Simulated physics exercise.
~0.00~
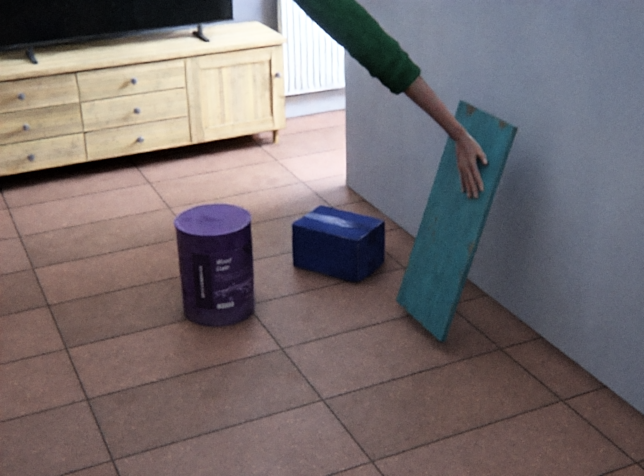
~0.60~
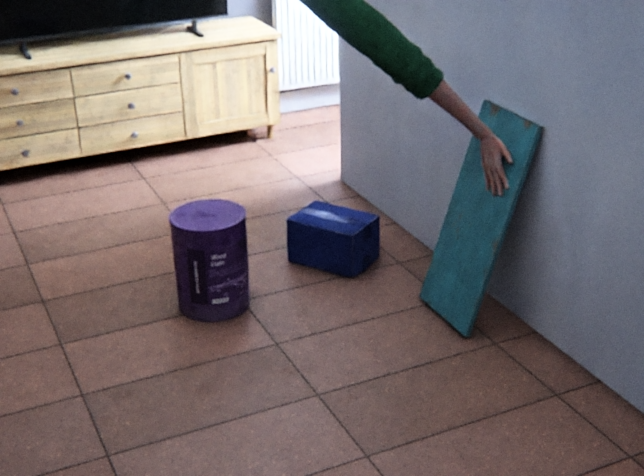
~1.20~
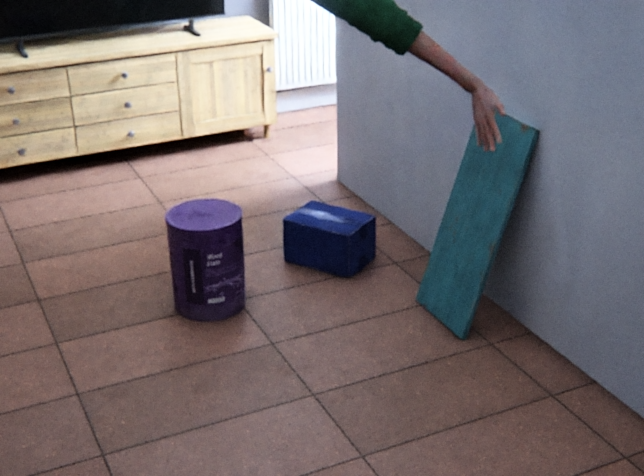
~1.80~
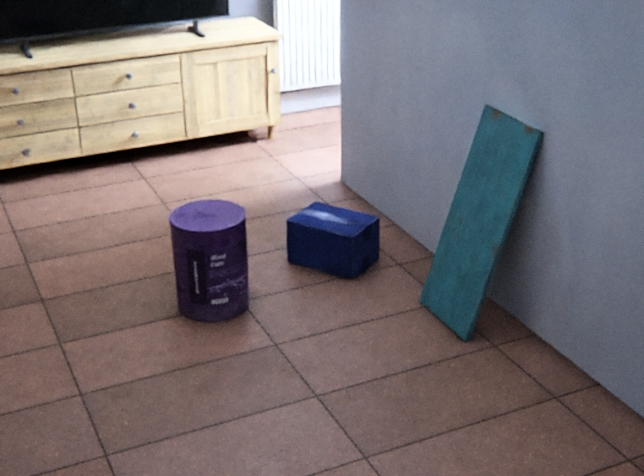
A hand leans a turquoise board against the wall, releases it, and it stays leaning.
